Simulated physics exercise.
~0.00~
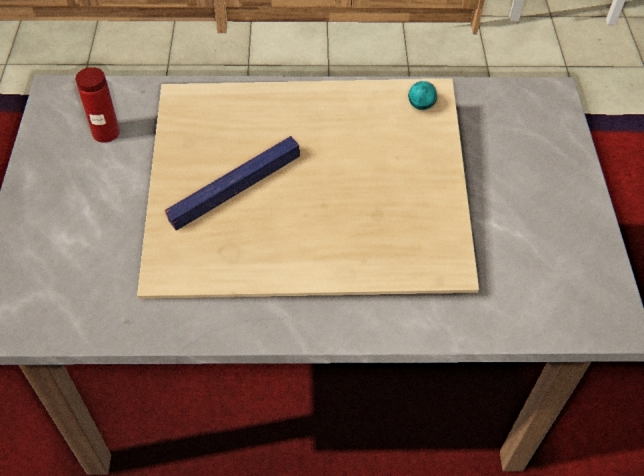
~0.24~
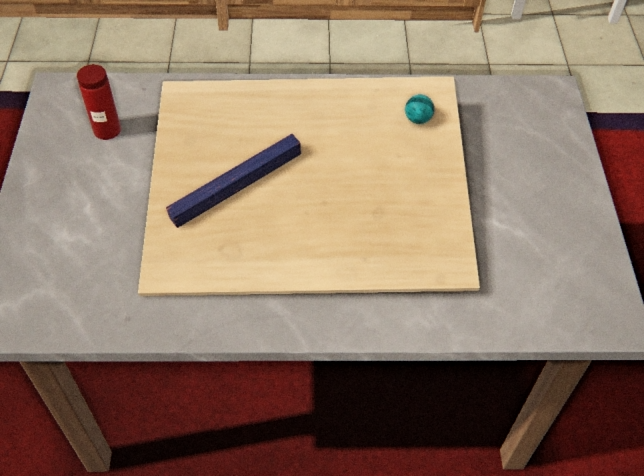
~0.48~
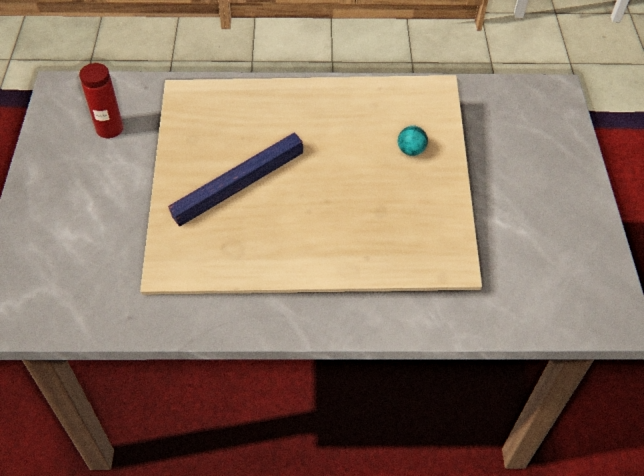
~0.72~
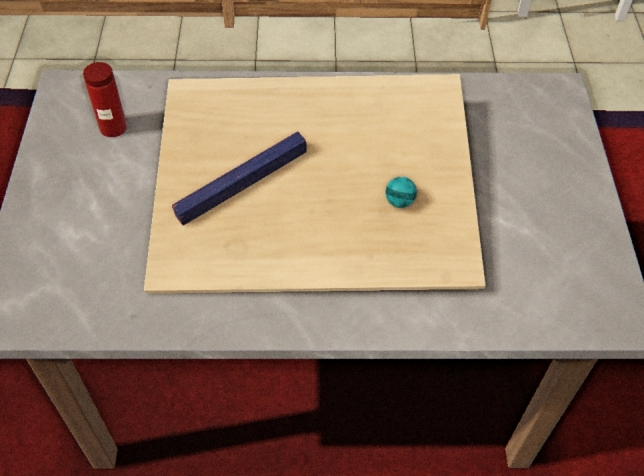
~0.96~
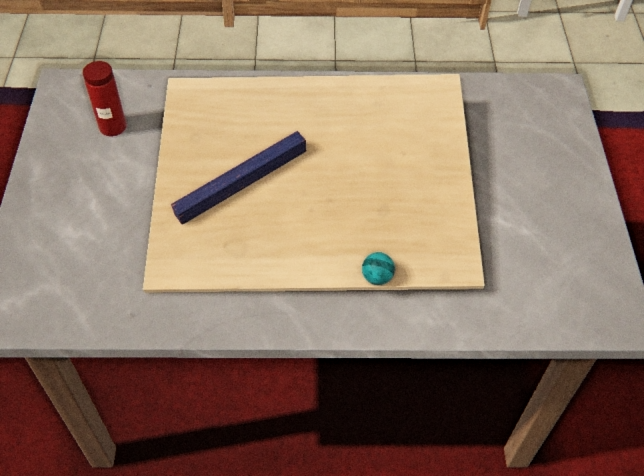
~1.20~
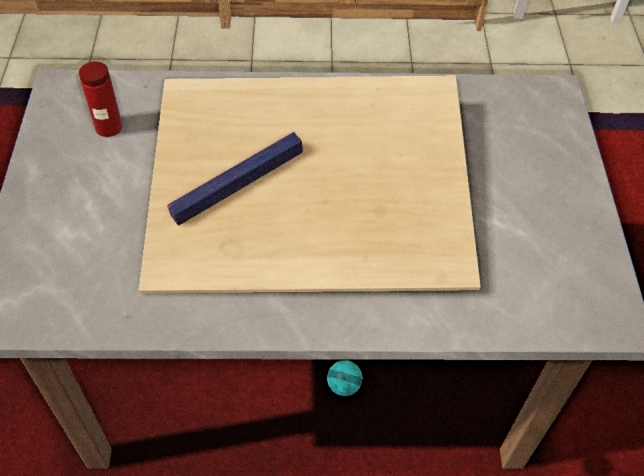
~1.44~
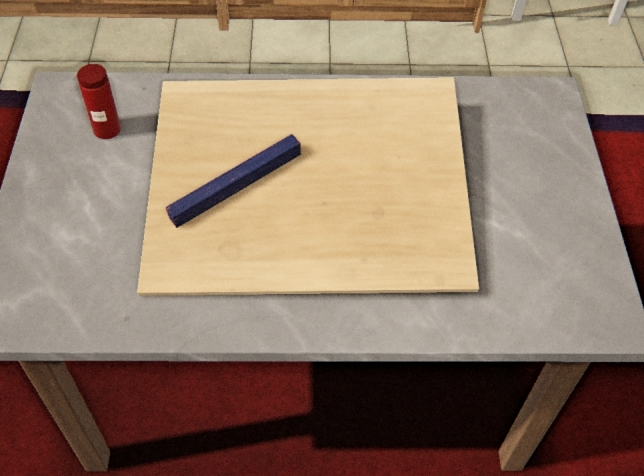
On a pale wooden board lying on a grey table, a turquoise ball rolled from the far right corner toward the near edge, drifting slightly left, then dropped off and fell out of sight, while a dark blue bar and a red jar stayed put.
